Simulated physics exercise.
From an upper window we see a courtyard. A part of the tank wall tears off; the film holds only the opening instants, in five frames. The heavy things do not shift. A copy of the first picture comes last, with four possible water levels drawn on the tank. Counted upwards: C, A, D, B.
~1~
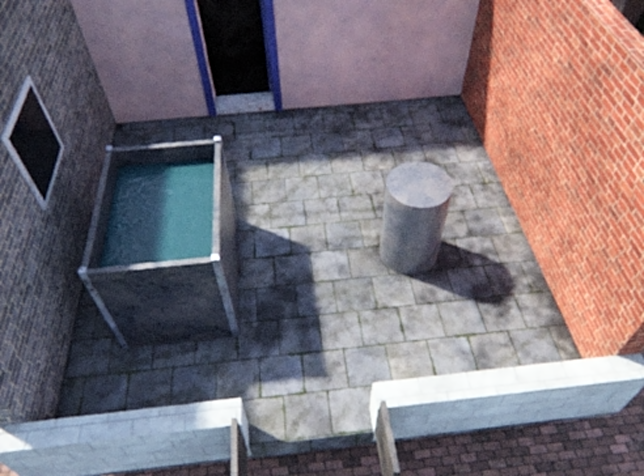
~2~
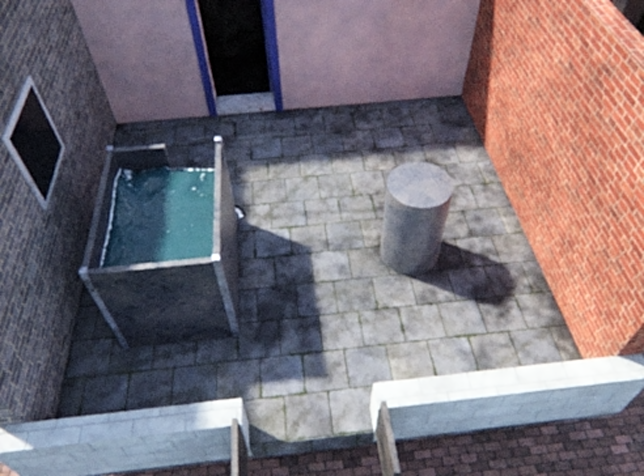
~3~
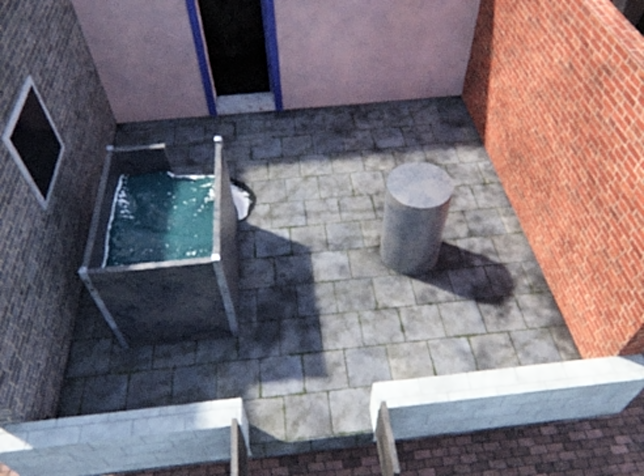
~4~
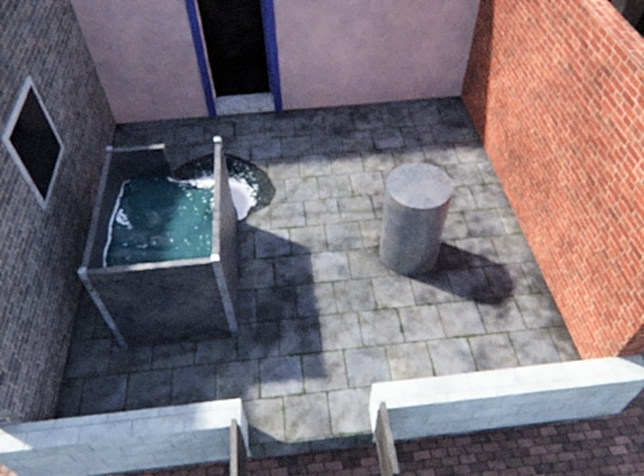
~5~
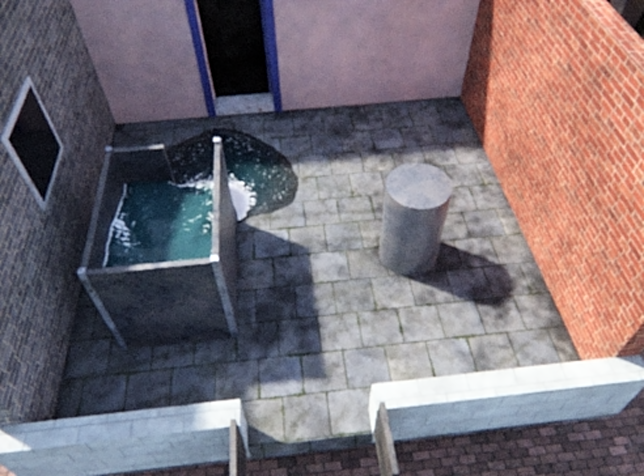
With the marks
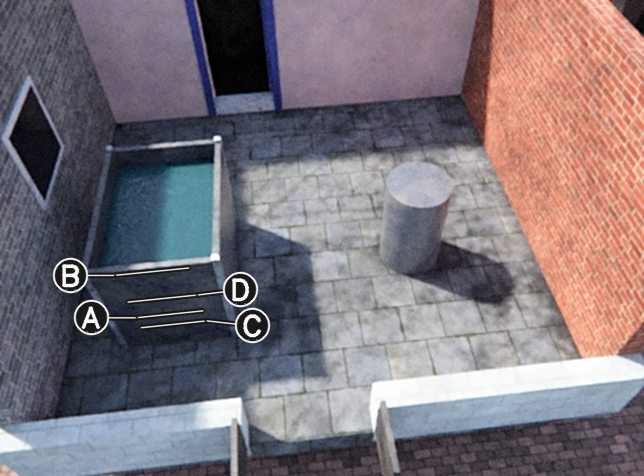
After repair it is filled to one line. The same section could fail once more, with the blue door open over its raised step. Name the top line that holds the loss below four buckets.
That is mark A.
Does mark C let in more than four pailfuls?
No.
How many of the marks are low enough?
Two.
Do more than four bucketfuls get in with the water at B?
Yes, that goes wrong.
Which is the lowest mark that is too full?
The answer is D.
In white, A at (169, 314); B at (151, 271); C at (173, 324); D at (163, 298); from the bottom up C, A, D, B.
For mark A, a splash gets over, under a bucket.
For mark B, dozens of bucketfuls pour in.
For mark C, nothing gets over.
For mark D, about 8 bucketfuls get in.
